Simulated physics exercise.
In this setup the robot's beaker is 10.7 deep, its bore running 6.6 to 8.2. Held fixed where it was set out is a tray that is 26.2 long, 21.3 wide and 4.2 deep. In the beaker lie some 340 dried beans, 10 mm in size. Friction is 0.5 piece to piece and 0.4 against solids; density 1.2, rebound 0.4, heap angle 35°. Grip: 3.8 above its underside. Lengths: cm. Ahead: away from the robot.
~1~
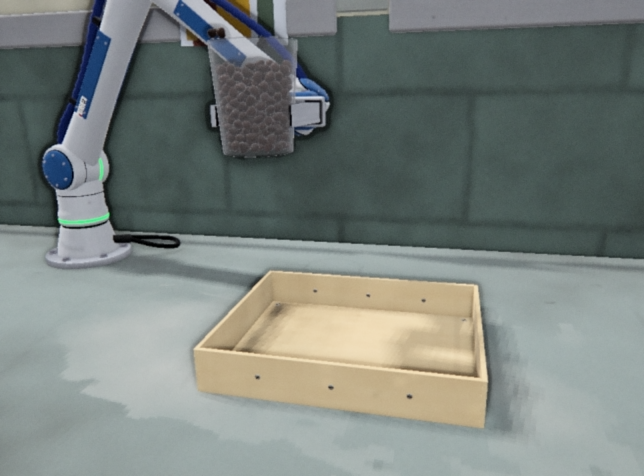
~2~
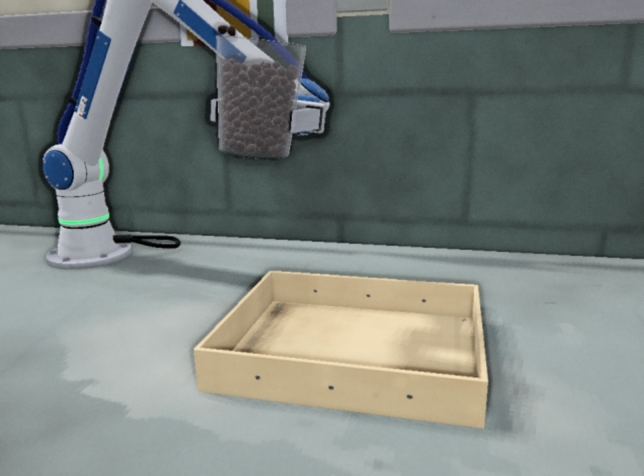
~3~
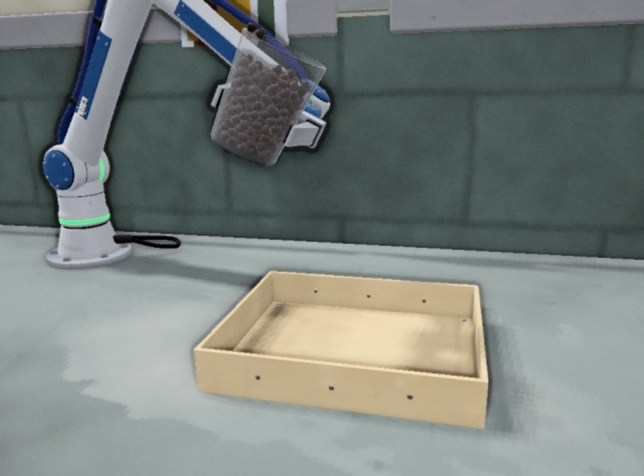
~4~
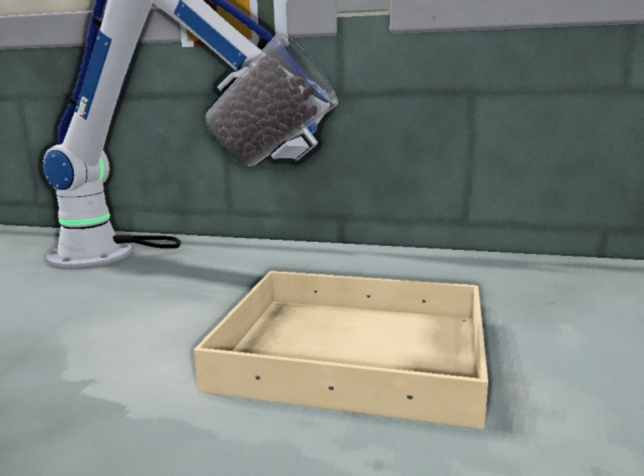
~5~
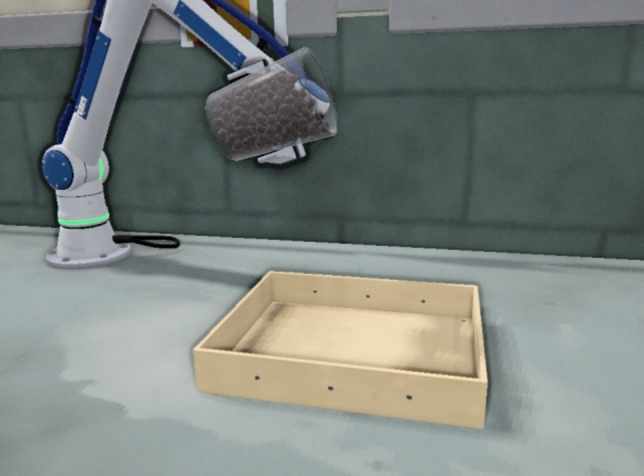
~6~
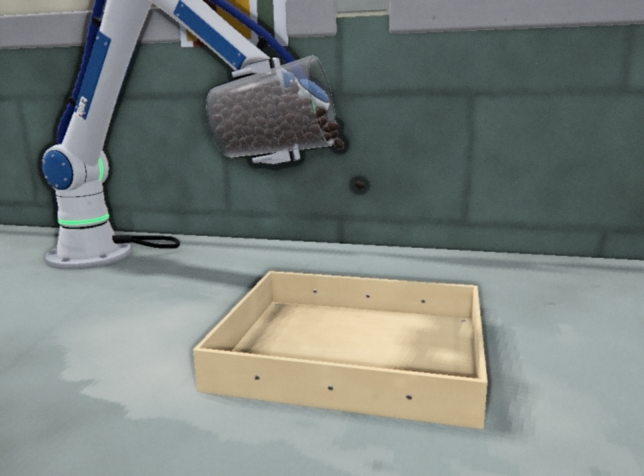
A white and blue robot arm at upper left grips a clear beaker of brown beans, first upright, then tipping steadily to the right until it lies nearly sideways, when a few beans emerge at its mouth and one drops through the air. Below sits an empty, pale wooden tray on a grey-green surface. A dark green block wall stands behind, seen from a fixed, slightly raised viewpoint.
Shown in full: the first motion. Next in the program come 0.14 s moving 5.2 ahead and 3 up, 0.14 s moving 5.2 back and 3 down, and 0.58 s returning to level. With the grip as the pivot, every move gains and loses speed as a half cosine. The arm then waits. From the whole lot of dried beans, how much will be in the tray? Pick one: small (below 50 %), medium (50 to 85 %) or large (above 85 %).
Medium.
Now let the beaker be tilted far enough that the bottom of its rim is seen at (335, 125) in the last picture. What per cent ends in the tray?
Result: Approximately 40 %.
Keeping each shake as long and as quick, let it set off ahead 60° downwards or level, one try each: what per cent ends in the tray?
Roughly 10 per cent, then 45 per cent.
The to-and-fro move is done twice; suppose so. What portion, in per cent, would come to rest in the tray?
Expected share: About 80 %.
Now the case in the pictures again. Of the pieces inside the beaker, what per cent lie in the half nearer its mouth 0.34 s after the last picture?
My estimate is near 75 per cent.
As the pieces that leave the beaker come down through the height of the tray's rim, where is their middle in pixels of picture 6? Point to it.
I'd put it somewhere near (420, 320).
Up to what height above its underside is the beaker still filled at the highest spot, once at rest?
Height at rest: About 5.5 centimetres.
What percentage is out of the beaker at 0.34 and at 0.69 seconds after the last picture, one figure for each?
At the first moment 70 per cent, at the second 75 per cent.
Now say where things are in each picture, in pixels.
In the first frame, beaker middle at (256, 100), level; upper third of the load around (254, 81), from x 210 to 290, top at y 35; 345 in the beaker.
In the second frame, beaker middle at (258, 100), tilted 8° forward; upper third of the load around (257, 81), from x 220 to 295, top at y 30.
In the third frame, beaker middle at (263, 102), tilted 27° forward; upper third of the load around (262, 84), from x 220 to 305, top at y 30.
In the fourth frame, beaker middle at (268, 106), tilted 52° forward; upper third of the load around (268, 90), from x 220 to 315, top at y 60.
In the fifth frame, beaker middle at (270, 111), tilted 71° forward; upper third of the load around (267, 96), from x 220 to 325, top at y 75.
In the sixth frame, beaker middle at (271, 113), tilted 79° forward; upper third of the load around (261, 101), from x 220 to 360, top at y 85; 344 in the beaker, 1 in flight or on a rim.
Then, 0.34 s later, tilted 77° forward, highest piece 26 above the table; 100 in the beaker, 28 in the tray, 1 on the table or floor, 216 in flight or on a rim.
Then, 0.69 s later, tilted 16° forward, highest piece 30 above the table; 228 in the tray, 94 in the beaker, 23 on the table or floor.
Then, 1.06 s later, level, highest piece 28 above the table; 228 in the tray, 94 in the beaker, 23 on the table or floor.
Then, 2.11 s later, level, highest piece 28 above the table; 228 in the tray, 94 in the beaker, 23 on the table or floor.
At rest, 228 in the tray, 94 in the beaker, 23 on the table or floor. That is 66 % in the tray.
